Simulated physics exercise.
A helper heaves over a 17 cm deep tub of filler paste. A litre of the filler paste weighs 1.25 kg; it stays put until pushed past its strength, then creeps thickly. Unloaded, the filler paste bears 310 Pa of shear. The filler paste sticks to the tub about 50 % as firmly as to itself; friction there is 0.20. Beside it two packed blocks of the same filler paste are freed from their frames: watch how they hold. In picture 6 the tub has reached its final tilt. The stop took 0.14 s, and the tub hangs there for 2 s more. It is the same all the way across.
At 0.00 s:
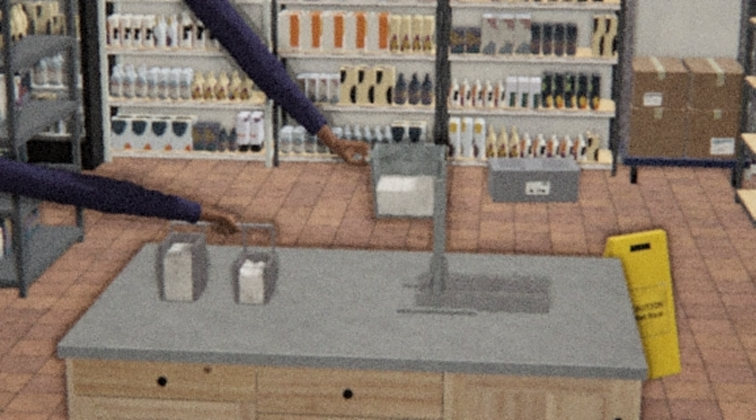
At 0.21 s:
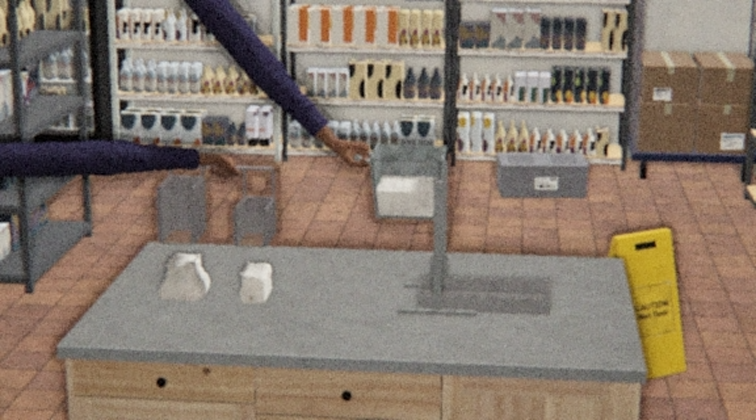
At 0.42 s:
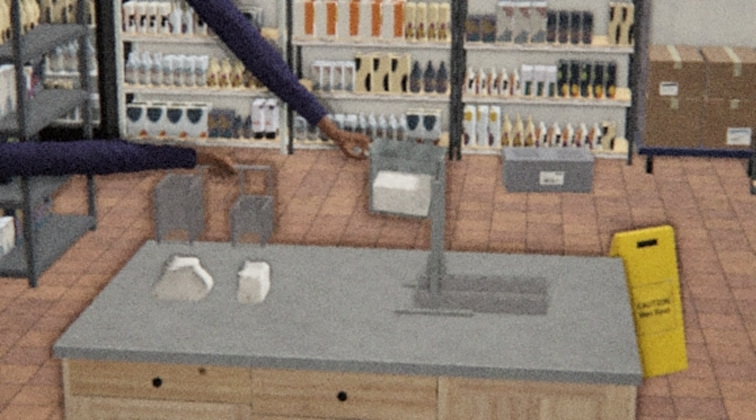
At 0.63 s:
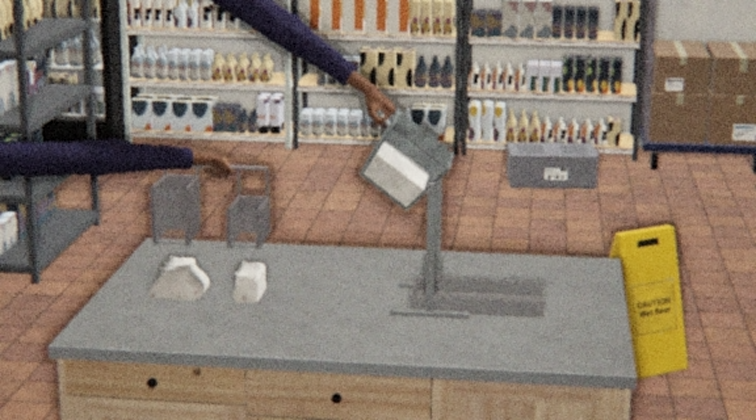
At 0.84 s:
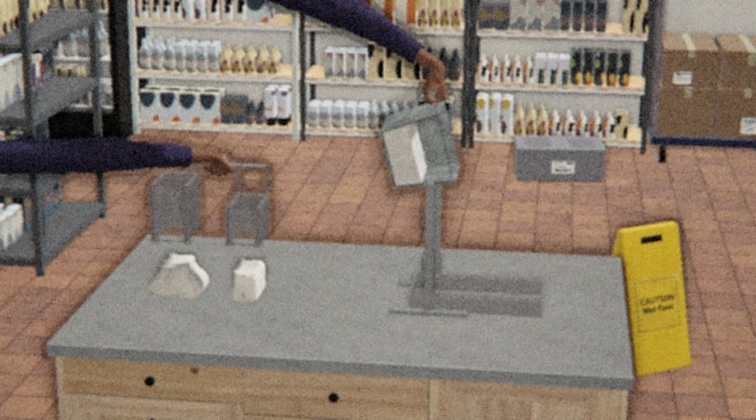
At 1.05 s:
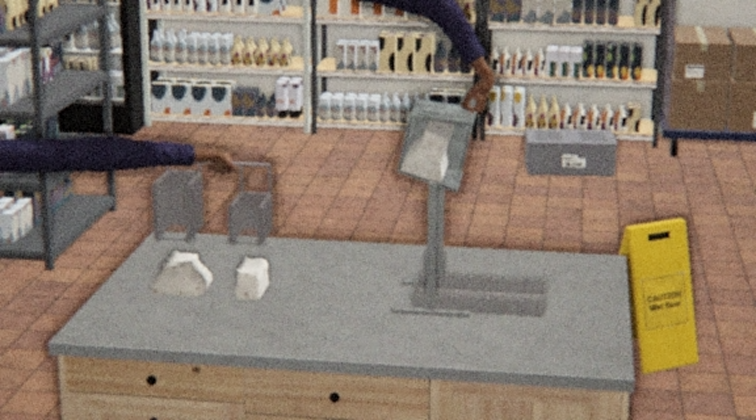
Two dark-sleeved arms reach in from the left over a grey-topped wooden counter in a shop aisle, seen from slightly above as the view drifts a little. White blocks, a clear tub of white paste on a grey stand, a yellow caution sign and stocked shelves surround it. One hand lifts two clear casings off the blocks, the larger slumping, then the other tilts the tub steeply rightward.
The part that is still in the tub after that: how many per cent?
About 0 %.
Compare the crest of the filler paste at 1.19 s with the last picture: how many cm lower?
Roughly 8 cm.
By 1.19 s, the tub is at 101 degrees and holds 81 %.
By 1.36 s, the tub is at 101 degrees and holds 30 %.
By 1.53 s, the tub is at 101 degrees and holds 0 %.
By 1.70 s, the tub is at 101 degrees and holds 0 %.
By 3.05 s, at the end, the tub is at 101 degrees and holds 0 %.
